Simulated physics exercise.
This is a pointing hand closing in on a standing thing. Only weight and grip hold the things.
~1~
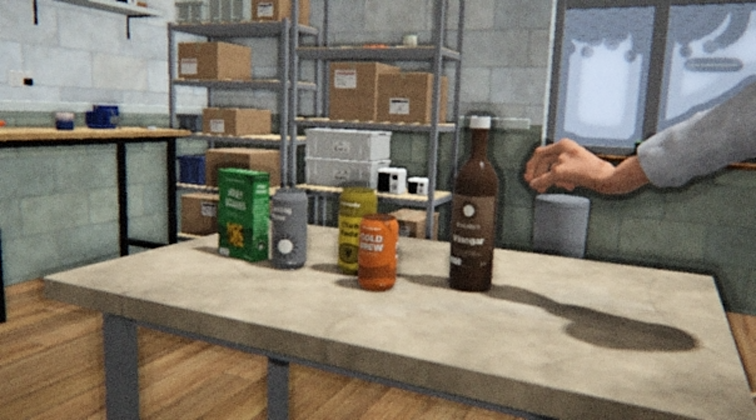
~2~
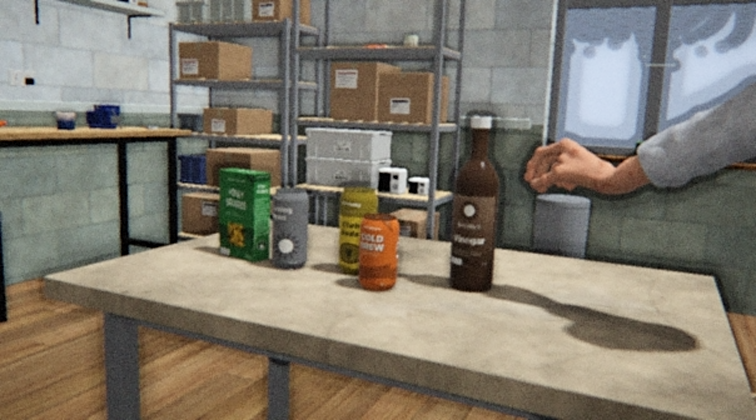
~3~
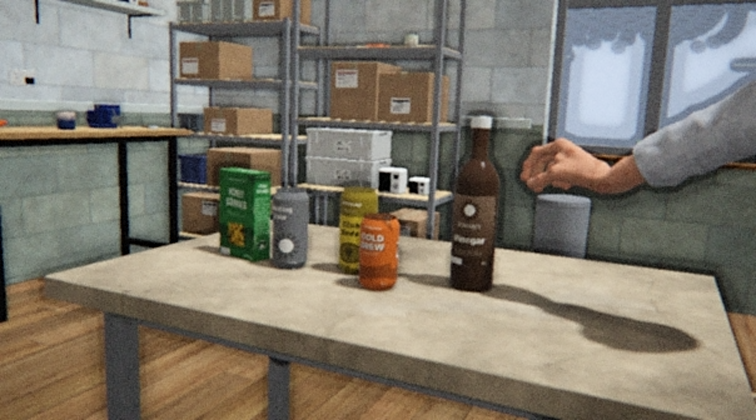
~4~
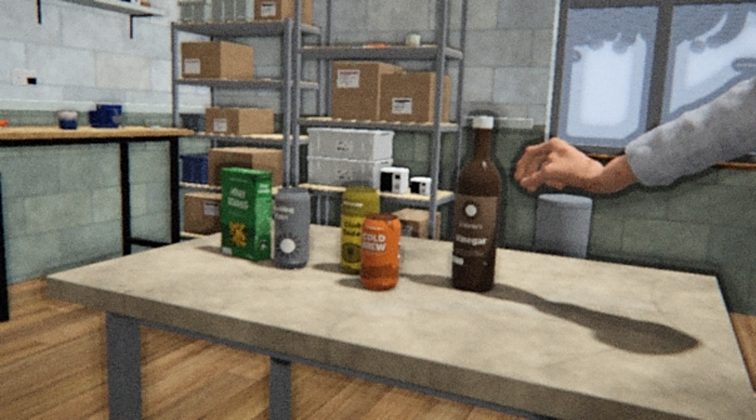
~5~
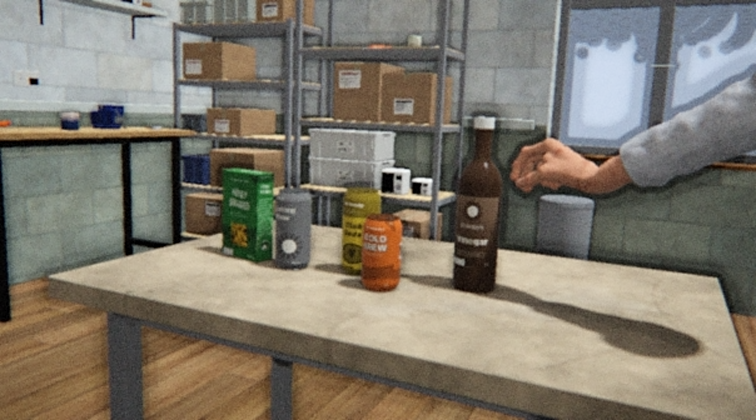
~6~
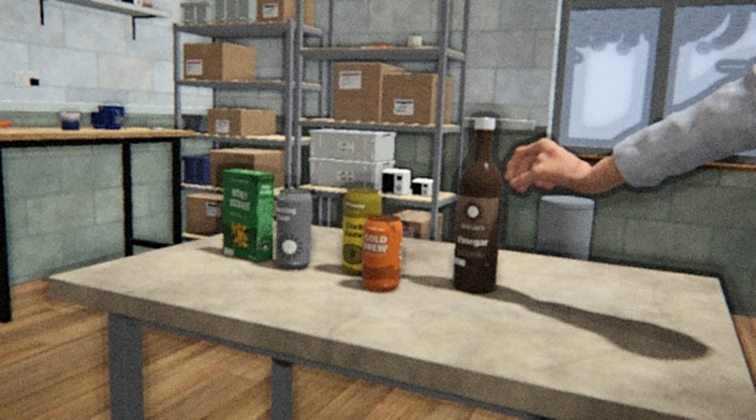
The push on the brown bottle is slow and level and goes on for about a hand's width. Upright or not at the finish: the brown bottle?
The brown bottle falls over.
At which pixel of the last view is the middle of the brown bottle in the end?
At about (435, 238).
Then, 0.70 s after the last picture, brown bottle tipped 27° from how it was near (441, 200).
Then, 1.10 s after the last picture, brown bottle tipped 57° from how it was near (414, 213).
Then, 1.60 s after the last picture, brown bottle on its side near (418, 241).
At rest, tipped over on the table, brown bottle. Seen from the same camera at the end, brown bottle near (435, 238).
